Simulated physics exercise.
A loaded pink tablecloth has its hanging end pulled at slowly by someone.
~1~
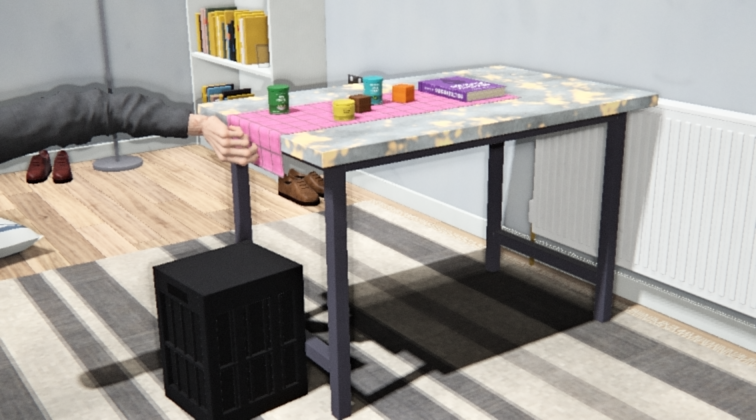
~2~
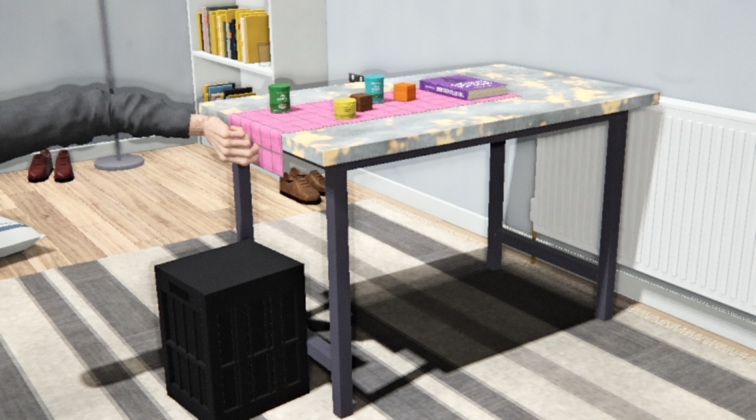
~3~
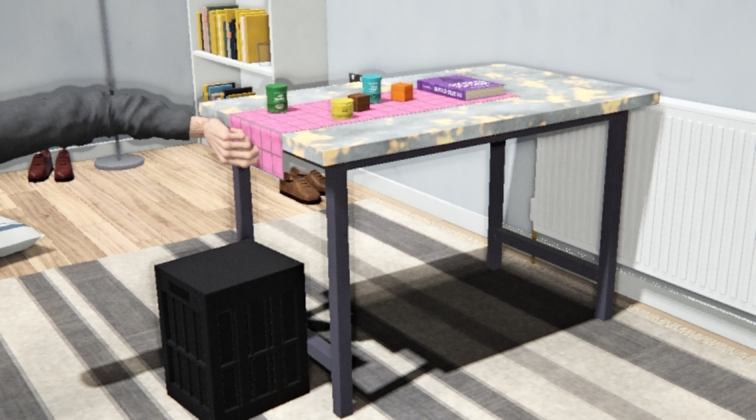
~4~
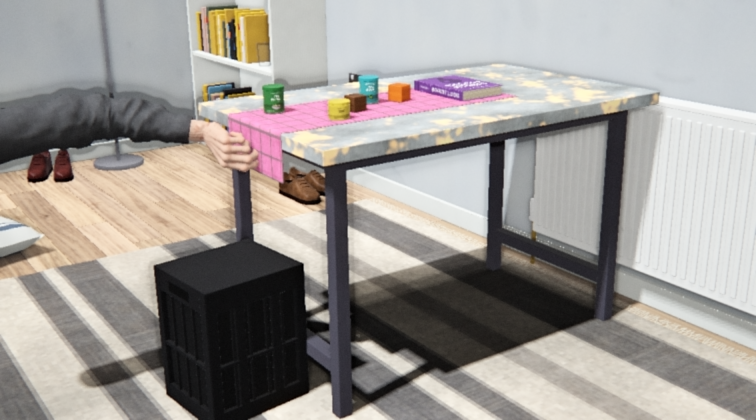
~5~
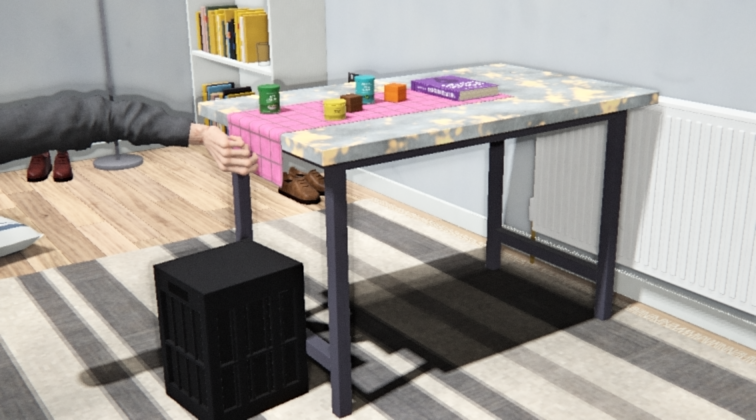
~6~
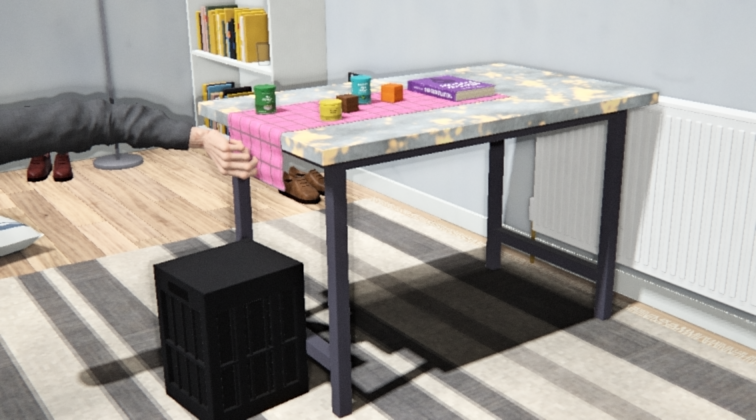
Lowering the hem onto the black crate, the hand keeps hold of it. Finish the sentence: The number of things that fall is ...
The number of things that fall is two.
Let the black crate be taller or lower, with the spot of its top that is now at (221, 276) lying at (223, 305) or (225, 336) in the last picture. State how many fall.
Going over the edge would be 3 and 4.
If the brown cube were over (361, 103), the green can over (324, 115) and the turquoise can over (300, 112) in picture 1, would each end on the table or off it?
The brown cube is still on top, the green can is off the top, the turquoise can is off the top.
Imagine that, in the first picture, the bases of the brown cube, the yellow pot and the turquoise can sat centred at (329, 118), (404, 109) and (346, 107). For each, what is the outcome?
Brown cube - leaves the top, yellow pot - stays aboard, turquoise can - stays aboard.
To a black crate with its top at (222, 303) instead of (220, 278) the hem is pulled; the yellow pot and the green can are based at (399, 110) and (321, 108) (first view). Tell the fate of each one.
Observed: Yellow pot remains seated; green can departs.
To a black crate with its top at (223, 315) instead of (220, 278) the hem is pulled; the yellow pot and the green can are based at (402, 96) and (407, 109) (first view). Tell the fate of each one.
Outcome for the yellow pot: It stays. Outcome for the green can: It stays.
Early on, hem near (257, 232); green can gone.
Midway, hem on the crate; green can and yellow pot gone.
Finally, hem on the crate; green can and yellow pot gone. Over the edge go two.
